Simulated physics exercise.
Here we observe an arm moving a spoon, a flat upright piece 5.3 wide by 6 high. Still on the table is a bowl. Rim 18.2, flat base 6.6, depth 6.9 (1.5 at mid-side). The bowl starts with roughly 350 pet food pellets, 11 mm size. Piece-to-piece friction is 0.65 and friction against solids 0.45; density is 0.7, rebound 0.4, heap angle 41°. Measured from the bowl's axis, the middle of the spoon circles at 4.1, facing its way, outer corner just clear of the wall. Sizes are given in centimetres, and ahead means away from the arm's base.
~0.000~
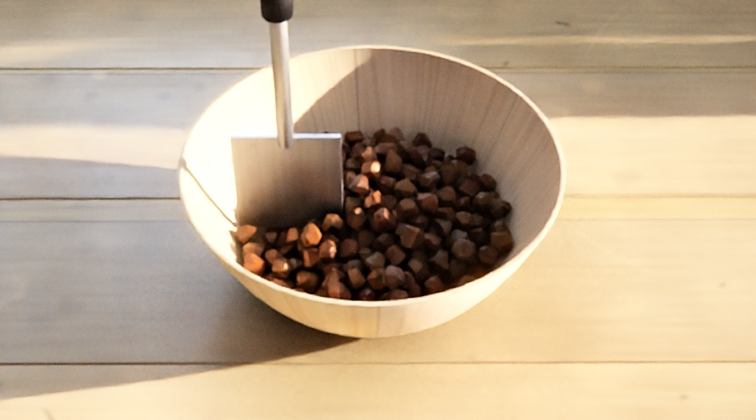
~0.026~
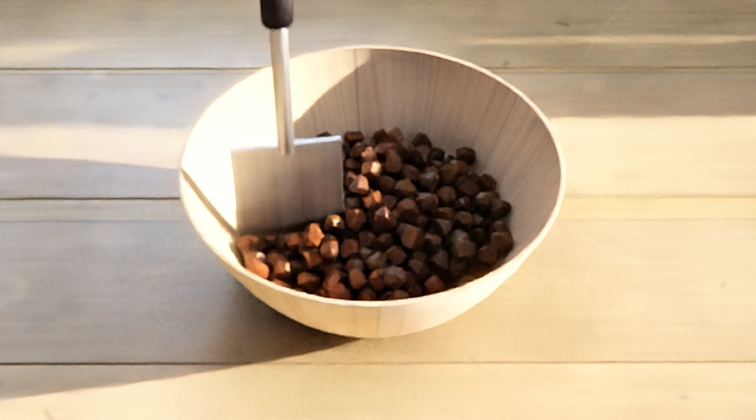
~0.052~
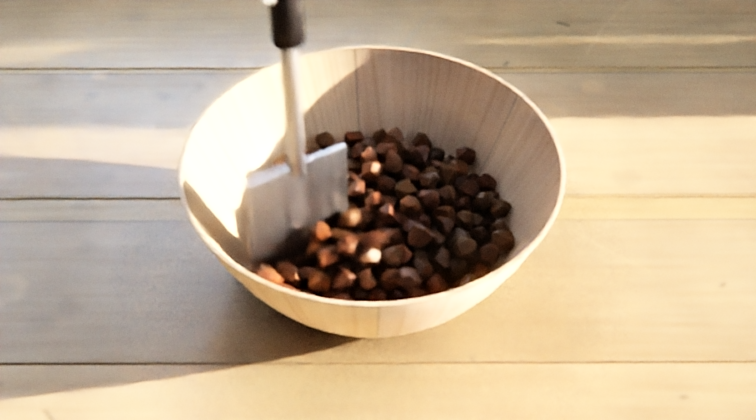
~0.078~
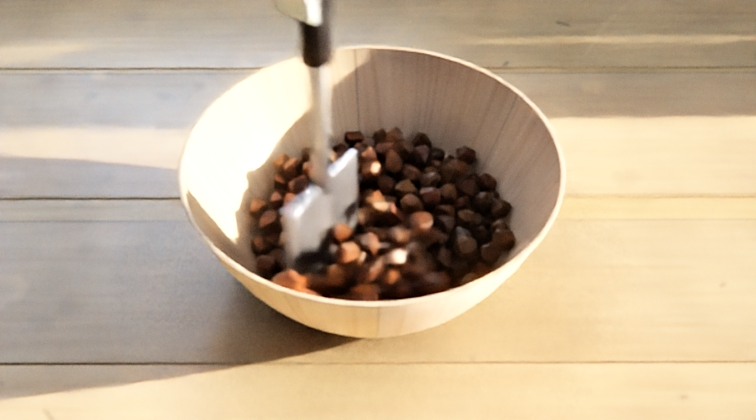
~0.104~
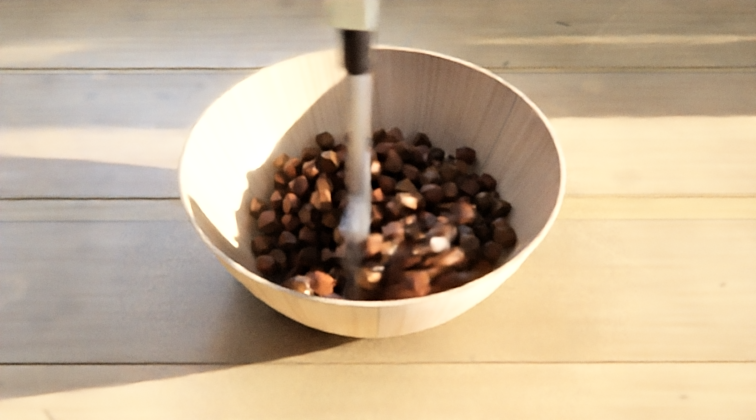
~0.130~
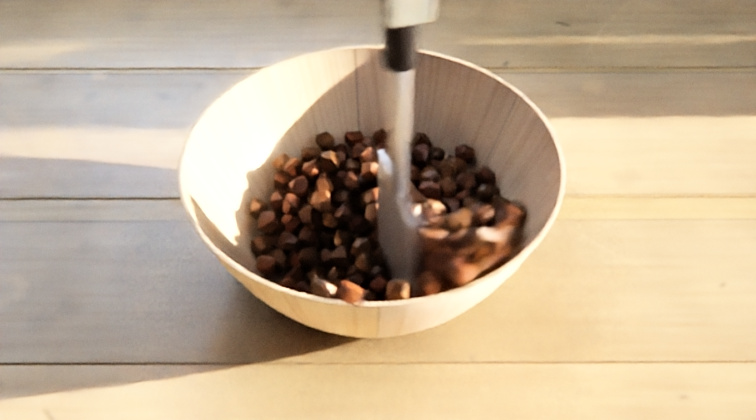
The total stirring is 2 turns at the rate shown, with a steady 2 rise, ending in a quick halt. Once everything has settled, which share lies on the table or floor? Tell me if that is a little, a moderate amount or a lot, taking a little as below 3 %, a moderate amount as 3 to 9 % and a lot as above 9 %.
A lot, above 9 %.
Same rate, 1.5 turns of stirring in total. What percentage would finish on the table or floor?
Close to 20 in a hundred.
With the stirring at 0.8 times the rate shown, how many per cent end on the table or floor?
Some 15 per cent.
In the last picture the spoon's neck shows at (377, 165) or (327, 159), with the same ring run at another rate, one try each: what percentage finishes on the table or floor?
Around 20 and 10 per cent respectively.
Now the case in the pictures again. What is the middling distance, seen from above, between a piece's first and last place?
About 5 centimetres.
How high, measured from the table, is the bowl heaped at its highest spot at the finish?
Roughly 6.0 centimetres.
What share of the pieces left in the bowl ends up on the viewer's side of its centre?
Roughly 55 per cent.
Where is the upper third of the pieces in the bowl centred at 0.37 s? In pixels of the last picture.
I'd put it at around (264, 184).
After 0.37 s, 344° round, highest piece 10 above the table; 291 in the bowl, 28 on the table or floor, 31 in flight or on the tool.
After 0.62 s, 222° round, highest piece 8 above the table; 267 in the bowl, 75 on the table or floor, 8 in flight or on the tool.
After 0.94 s, 0° round, highest piece 6 above the table; 267 in the bowl, 83 on the table or floor.
After 1.64 s, 0° round, highest piece 6 above the table; 267 in the bowl, 83 on the table or floor.
At rest, 267 in the bowl, 83 on the table or floor. That is 24 % on the table or floor.
